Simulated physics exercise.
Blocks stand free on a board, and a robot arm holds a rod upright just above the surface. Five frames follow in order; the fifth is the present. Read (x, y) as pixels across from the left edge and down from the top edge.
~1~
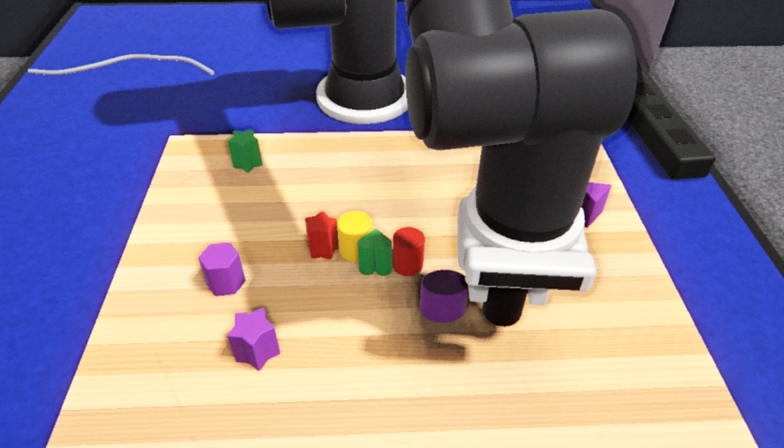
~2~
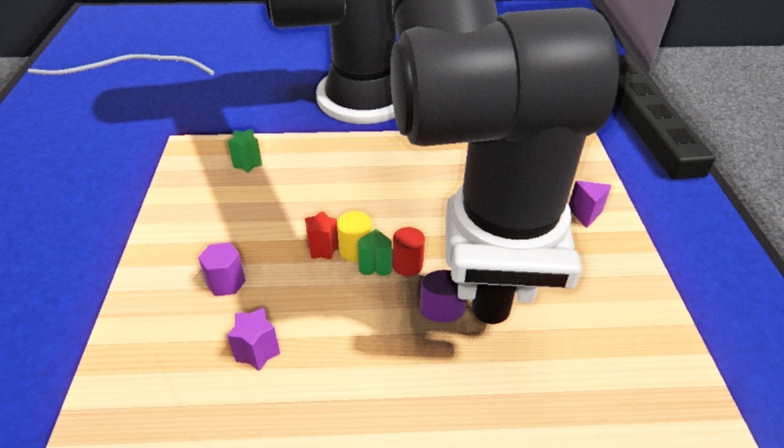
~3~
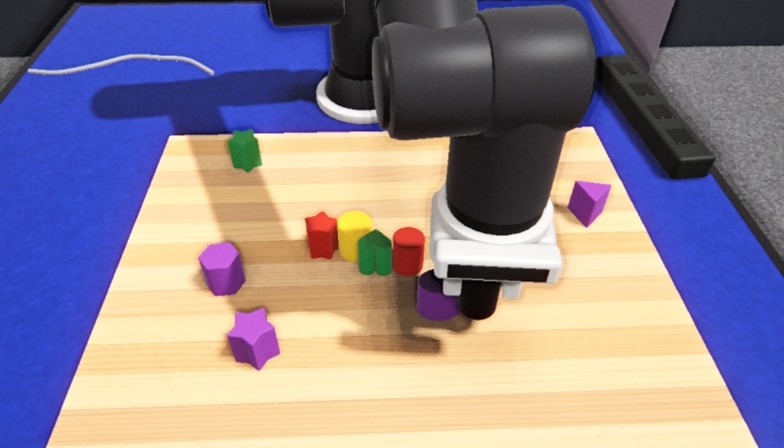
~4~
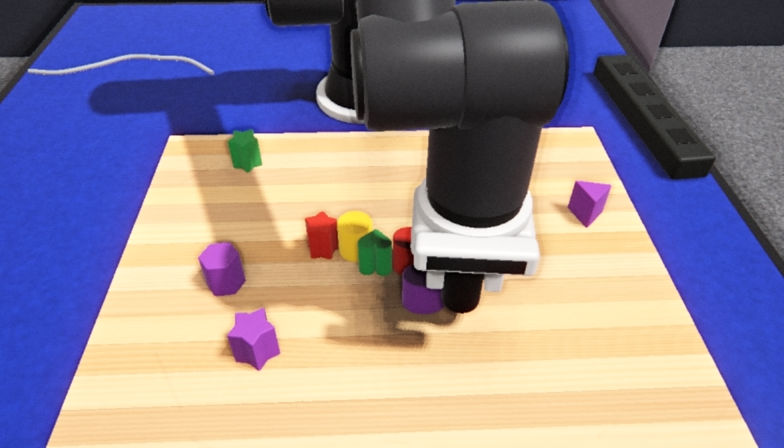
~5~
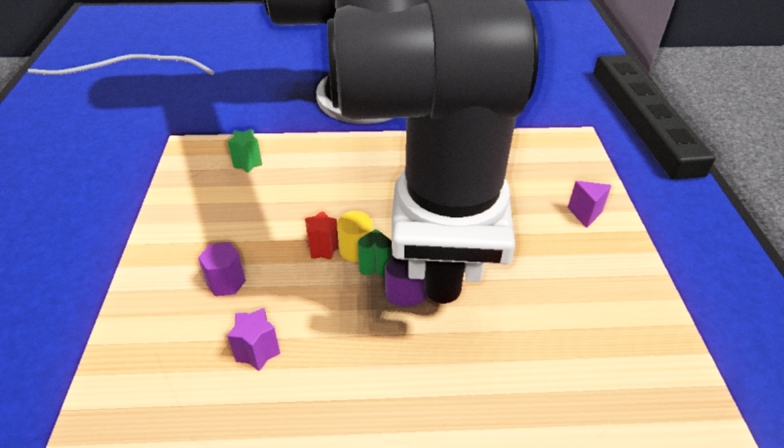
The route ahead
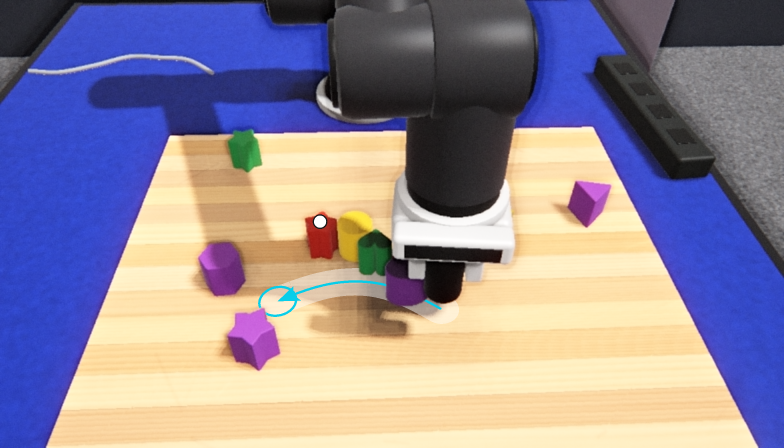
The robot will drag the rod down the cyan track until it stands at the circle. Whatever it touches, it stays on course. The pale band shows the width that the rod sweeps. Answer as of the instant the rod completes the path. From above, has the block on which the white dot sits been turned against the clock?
Yes - that is the case.
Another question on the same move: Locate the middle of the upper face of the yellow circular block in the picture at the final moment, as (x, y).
Roughly at (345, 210).
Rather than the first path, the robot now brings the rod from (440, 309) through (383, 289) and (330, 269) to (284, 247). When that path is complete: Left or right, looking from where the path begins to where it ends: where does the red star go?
To the right.
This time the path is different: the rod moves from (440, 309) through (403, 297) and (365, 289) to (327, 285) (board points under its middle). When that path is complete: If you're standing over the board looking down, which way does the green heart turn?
Twists clockwise.
Path on the board, from (440, 309) by way of (389, 286) and (333, 283) to (278, 301); the dot is on the red star.
What follows on the original path. One third of the way, rod (388, 267); red star (316, 218), turned 40° anticlockwise; yellow circular block (346, 208); green heart (345, 230), turned 70° clockwise; purple elliptical block (353, 255), turned 50° anticlockwise.
Two thirds of the way, rod (330, 265); red star (316, 217), turned 50° anticlockwise; yellow circular block (346, 208); green heart (332, 231); purple elliptical block (294, 259), turned 80° anticlockwise.
At the end, rod (274, 283); purple star in place; red star (316, 217), turned 50° anticlockwise; yellow circular block (346, 208); green heart (332, 231), turned 130° clockwise; purple elliptical block (236, 270), turned 50° anticlockwise.
